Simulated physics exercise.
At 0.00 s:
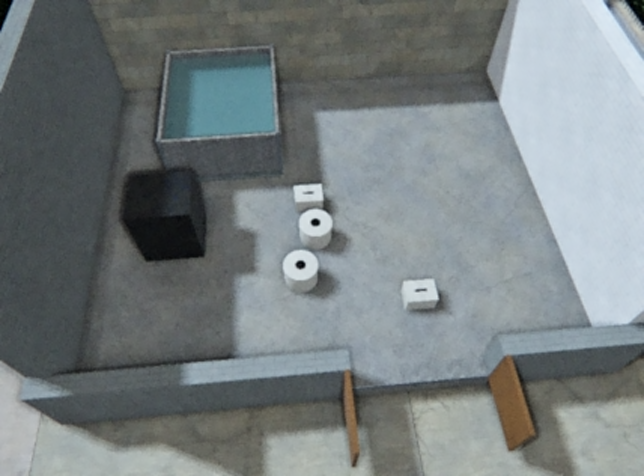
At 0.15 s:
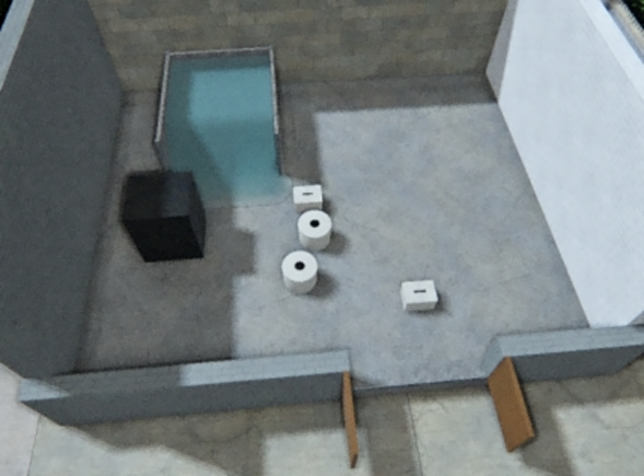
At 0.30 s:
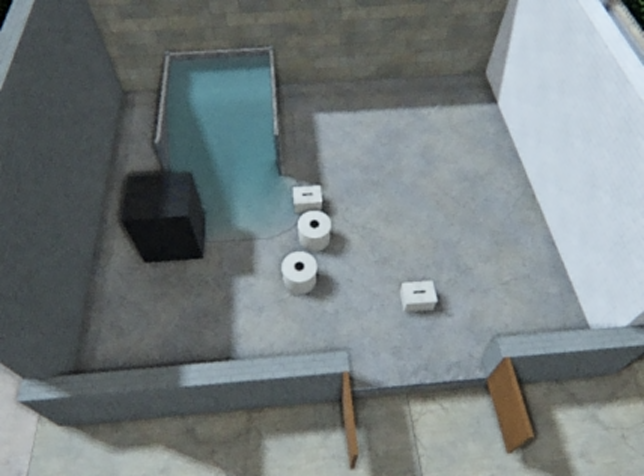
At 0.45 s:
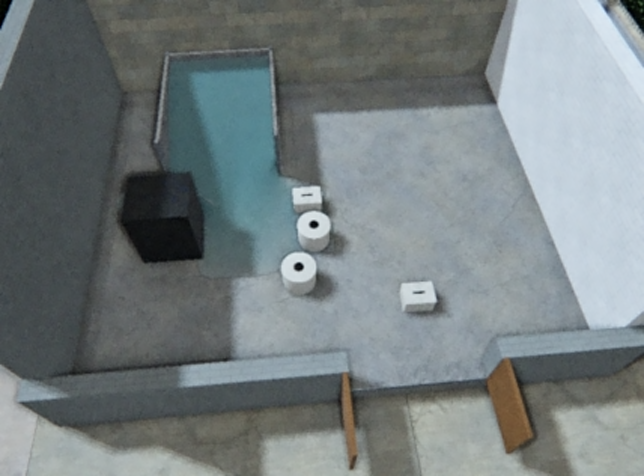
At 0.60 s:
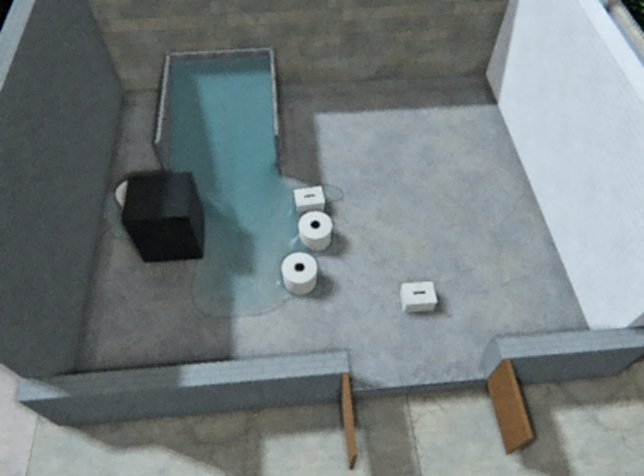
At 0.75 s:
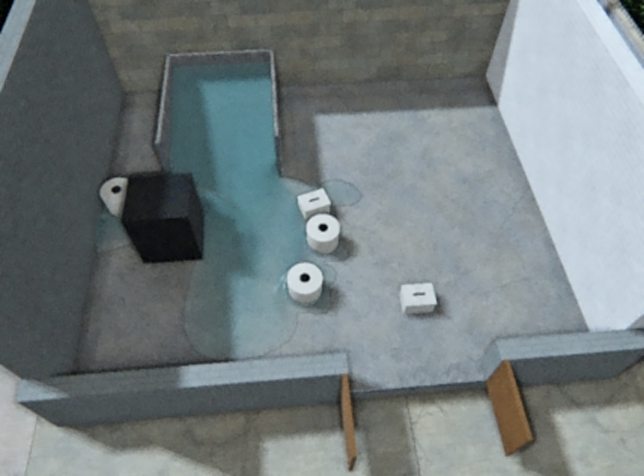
To begin with, a square tank of water stands at the back left of a walled yard, near a dark block and four small white objects. Its front opens and water spreads forward past the block; then another white object emerges on the left, and the central ones shift slightly.
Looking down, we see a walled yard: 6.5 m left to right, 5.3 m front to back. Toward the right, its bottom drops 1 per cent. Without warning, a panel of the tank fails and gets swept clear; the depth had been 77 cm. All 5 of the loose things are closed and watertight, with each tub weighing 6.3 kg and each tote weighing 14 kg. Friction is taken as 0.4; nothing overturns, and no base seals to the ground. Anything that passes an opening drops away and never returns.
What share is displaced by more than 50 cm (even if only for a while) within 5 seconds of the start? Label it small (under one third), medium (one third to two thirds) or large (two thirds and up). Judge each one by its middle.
Large.
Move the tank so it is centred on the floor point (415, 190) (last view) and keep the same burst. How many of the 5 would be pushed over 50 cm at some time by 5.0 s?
That gives 1 of them.
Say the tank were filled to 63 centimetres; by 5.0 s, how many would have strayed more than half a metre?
I count 5 of them in that case.
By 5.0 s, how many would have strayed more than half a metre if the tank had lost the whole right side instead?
Result: 1 of them.
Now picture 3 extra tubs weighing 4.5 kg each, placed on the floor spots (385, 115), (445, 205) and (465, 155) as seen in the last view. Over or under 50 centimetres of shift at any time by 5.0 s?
Below, below, below.
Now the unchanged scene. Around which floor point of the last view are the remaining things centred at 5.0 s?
I'd say about (367, 192) in the last view.
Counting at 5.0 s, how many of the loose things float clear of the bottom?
At that moment it comes to 1.
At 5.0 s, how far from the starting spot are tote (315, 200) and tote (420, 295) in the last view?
In turn: 120 cm, 250 cm.
After 1.1 s 3 of 5 are over 50 cm from their spots; 0 afloat.
After 2.2 s 4 of 5 are over 50 cm from their spots; 1 afloat.
After 3.5 s 5 of 5 are over 50 cm from their spots; 2 afloat.
After 5.0 s 5 of 5 are over 50 cm from their spots, and 5 have been at some point; 1 afloat.
